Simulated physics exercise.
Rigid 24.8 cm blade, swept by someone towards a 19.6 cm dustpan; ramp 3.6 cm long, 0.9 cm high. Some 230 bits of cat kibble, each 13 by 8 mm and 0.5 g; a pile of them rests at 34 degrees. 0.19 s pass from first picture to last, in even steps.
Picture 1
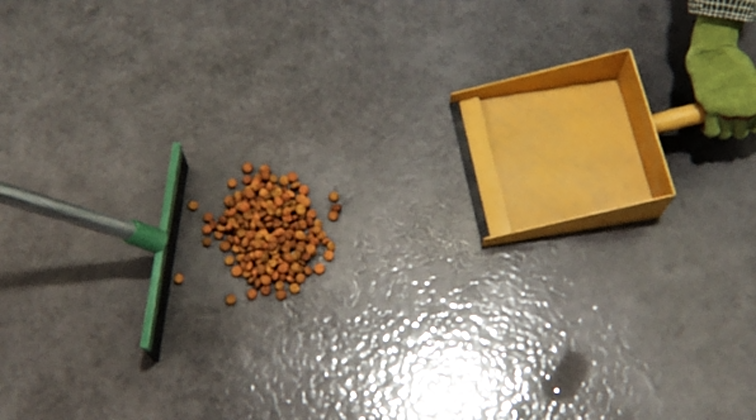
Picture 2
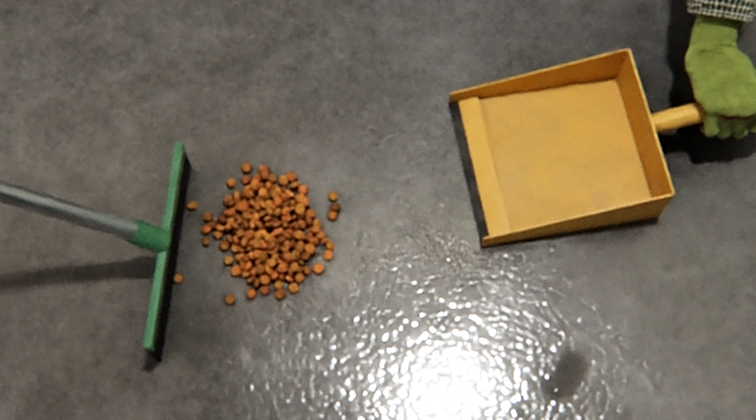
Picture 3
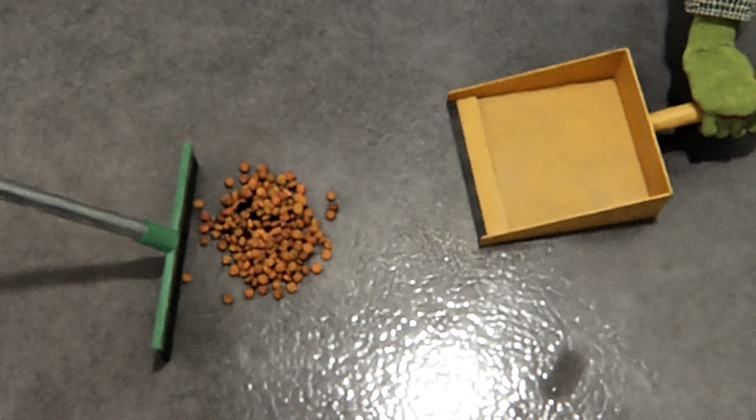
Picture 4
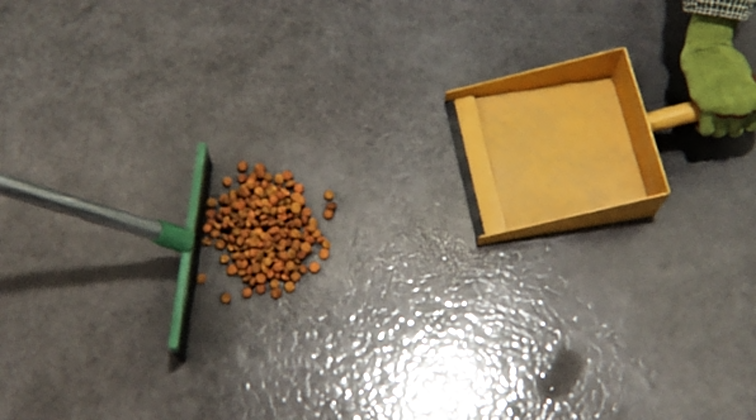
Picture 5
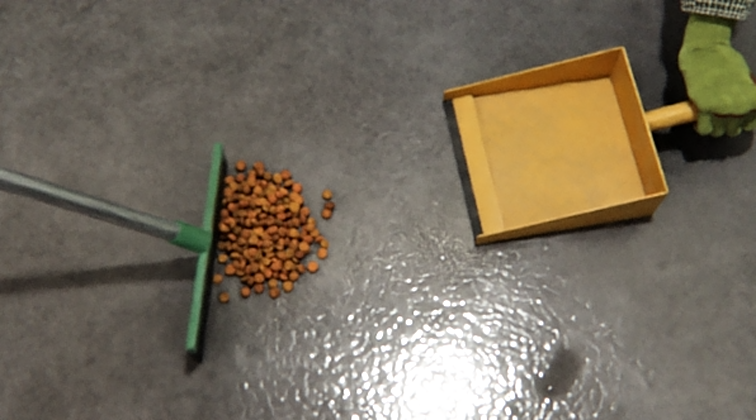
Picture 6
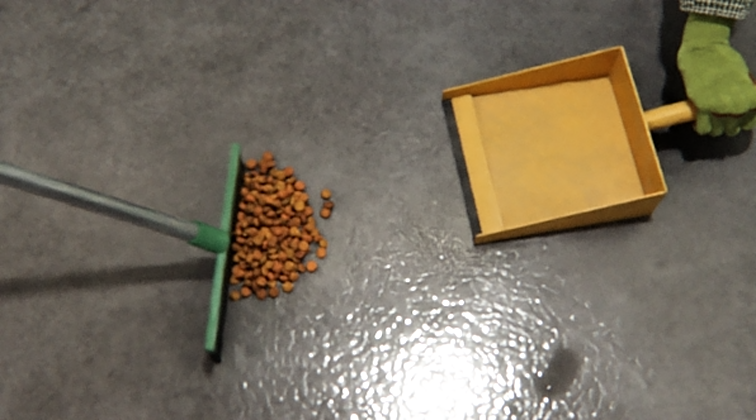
A green blade on a long handle moved right across a gray floor and pushed into a pile of brown kibble, bunching it up, while a green-gloved hand held a yellow dustpan nearly still.
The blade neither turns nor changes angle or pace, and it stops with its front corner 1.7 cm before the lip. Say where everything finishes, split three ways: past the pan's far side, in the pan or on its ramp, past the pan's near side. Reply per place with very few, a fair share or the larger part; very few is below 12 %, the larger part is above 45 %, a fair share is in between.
Far side: Very few; pan: A fair share; near side: The larger part.
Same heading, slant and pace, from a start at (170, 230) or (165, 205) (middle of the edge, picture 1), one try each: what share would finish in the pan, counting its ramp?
Close to 15 in a hundred, then close to 10 in a hundred.
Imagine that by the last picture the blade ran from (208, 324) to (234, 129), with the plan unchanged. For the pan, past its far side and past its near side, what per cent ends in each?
That ends as pan 15, far 0, and near 25.
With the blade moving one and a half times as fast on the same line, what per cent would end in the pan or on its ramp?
About 25 %.
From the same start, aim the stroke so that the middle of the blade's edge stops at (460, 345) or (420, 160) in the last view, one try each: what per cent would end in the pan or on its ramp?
Some 0 per cent on the first try, 10 per cent on the second.
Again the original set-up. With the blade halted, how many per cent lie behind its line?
Some 10 percent of it.
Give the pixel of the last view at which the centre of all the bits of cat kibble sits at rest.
When it all comes to rest, the middle is near (469, 247).
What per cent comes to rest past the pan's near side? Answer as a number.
Some 50 %.
Then, 0.22 s after the last picture, middle of the blade 17 cm from the lip; 0 % over the lip, far side 0 %, near side 30 %.
Then, 0.36 s after the last picture, middle of the blade 9 cm from the lip; 0 % over the lip, far side 0 %, near side 45 %.
Then, 0.64 s after the last picture, middle of the blade 5 cm from the lip; 15 % over the lip, far side 0 %, near side 50 %.
In the end, far side 0 %, pan 15 %, near side 50 %, in front of the lip or behind the blade 35 %.
